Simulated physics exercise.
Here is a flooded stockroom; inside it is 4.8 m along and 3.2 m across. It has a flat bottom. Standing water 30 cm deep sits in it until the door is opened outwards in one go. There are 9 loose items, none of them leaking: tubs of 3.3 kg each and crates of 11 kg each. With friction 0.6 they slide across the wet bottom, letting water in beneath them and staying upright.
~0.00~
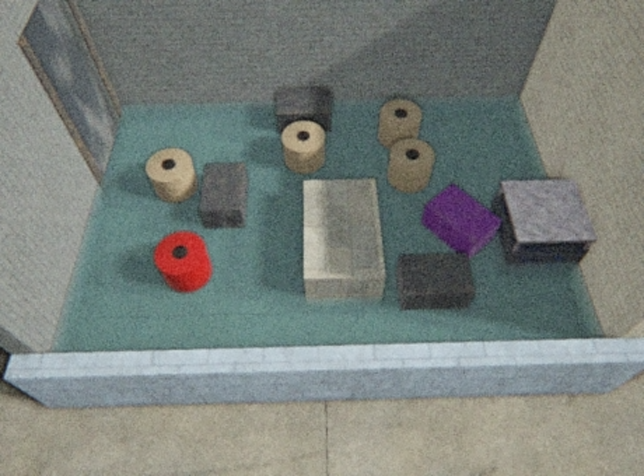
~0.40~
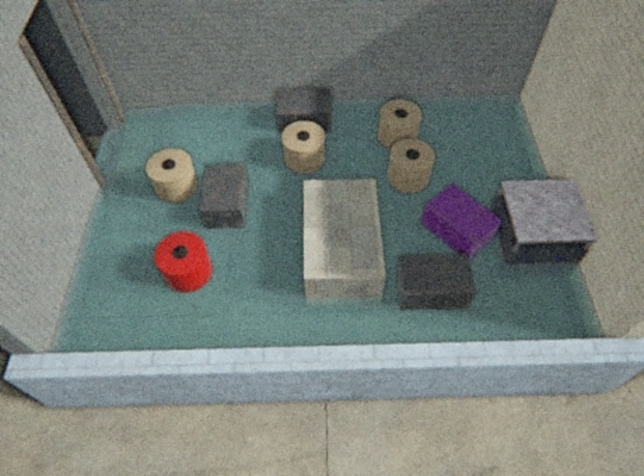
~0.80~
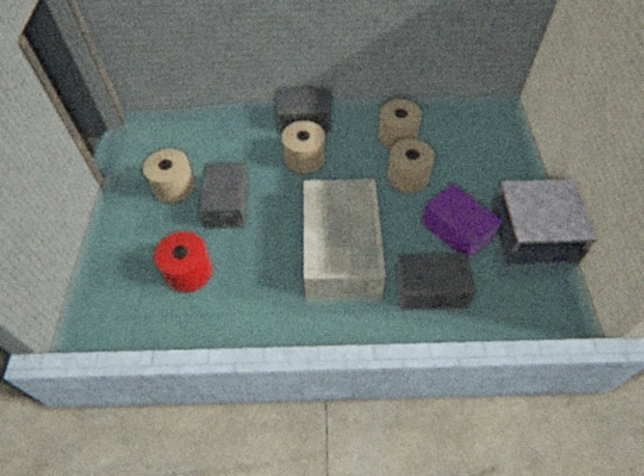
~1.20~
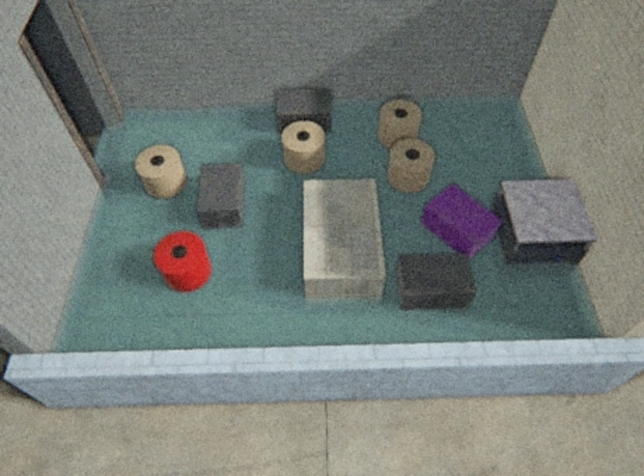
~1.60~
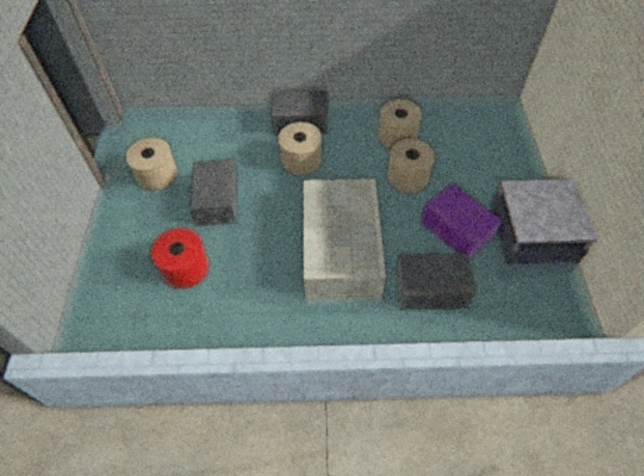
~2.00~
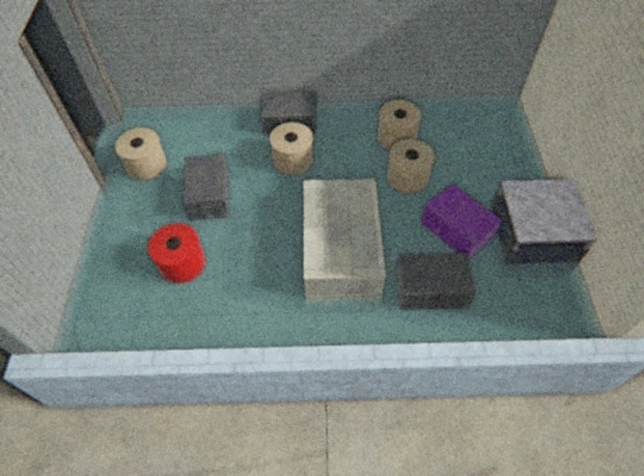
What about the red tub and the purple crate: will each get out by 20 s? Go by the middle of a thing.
The red tub makes it out, and the purple crate is still inside.
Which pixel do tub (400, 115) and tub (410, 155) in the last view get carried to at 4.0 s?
They should sit about (357, 113) and (364, 146) in the last view.
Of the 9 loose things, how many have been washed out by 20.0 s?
7 by that time.
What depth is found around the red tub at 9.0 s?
Around 16 cm.
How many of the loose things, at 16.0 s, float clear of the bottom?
The count is 2.
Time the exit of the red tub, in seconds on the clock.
It gets out at about 10.0 s.
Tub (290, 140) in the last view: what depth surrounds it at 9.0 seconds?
Around 17 centimetres.
After 4.0 s the red tub is near (152, 224), 0.5 m from its start, afloat; the purple crate is near (447, 204), 0.2 m from its start, afloat; 1 of 9 are out; 8 afloat.
After 9.0 s the red tub is near (115, 160), 1.5 m from its start, afloat; the purple crate is near (439, 189), 0.4 m from its start, afloat; 3 of 9 are out; 6 afloat.
After 16.0 s the red tub has gone out; the purple crate is near (384, 161), 1.0 m from its start, afloat; 7 of 9 are out; 2 afloat.
After 20.0 s the red tub has gone out; the purple crate is near (330, 152), 1.6 m from its start, afloat; 7 of 9 are out; 2 afloat.
